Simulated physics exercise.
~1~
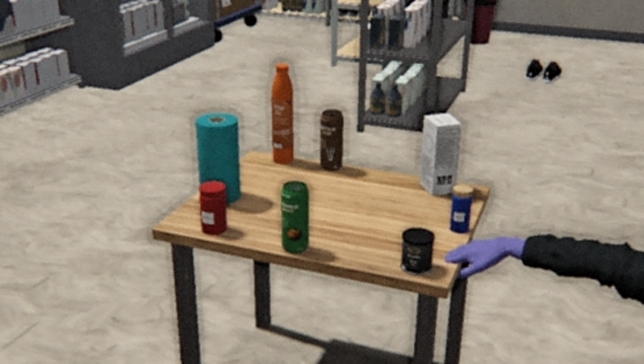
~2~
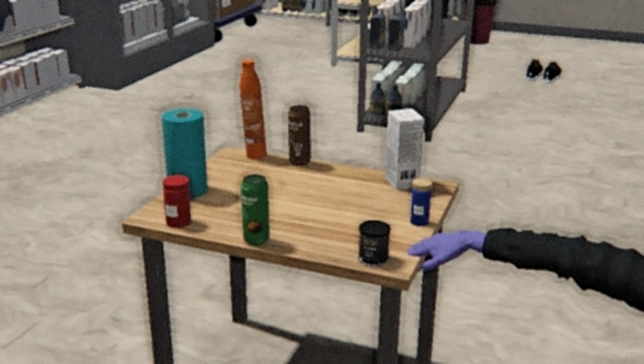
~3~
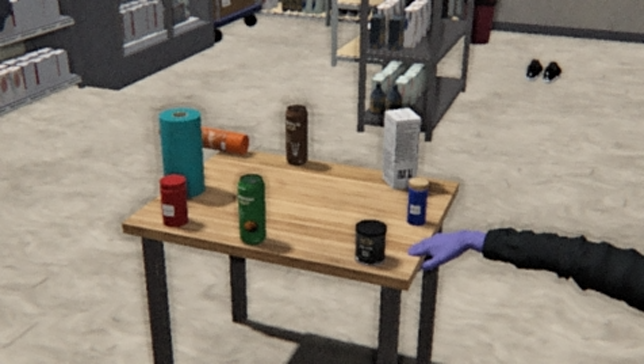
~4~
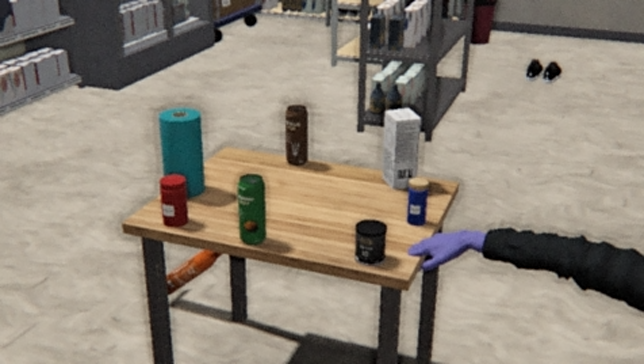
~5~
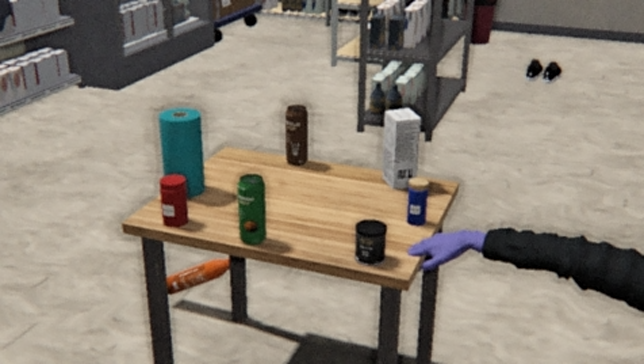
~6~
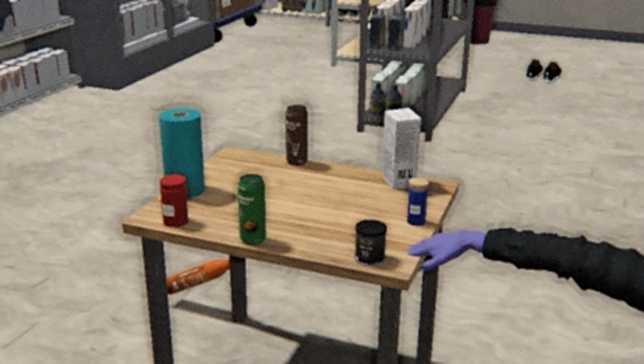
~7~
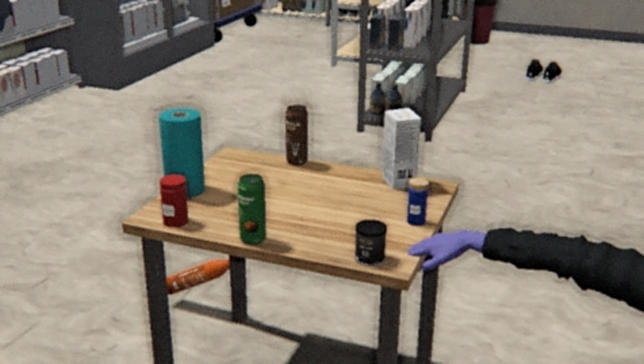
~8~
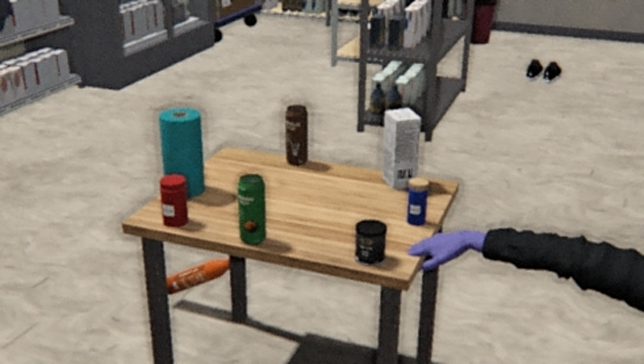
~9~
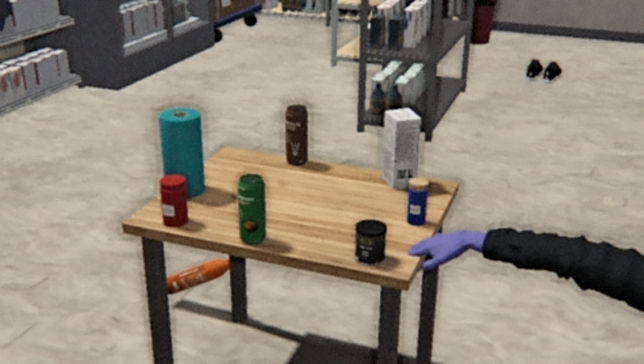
A gloved hand rests by the table as it shifts left, toppling an orange bottle off.
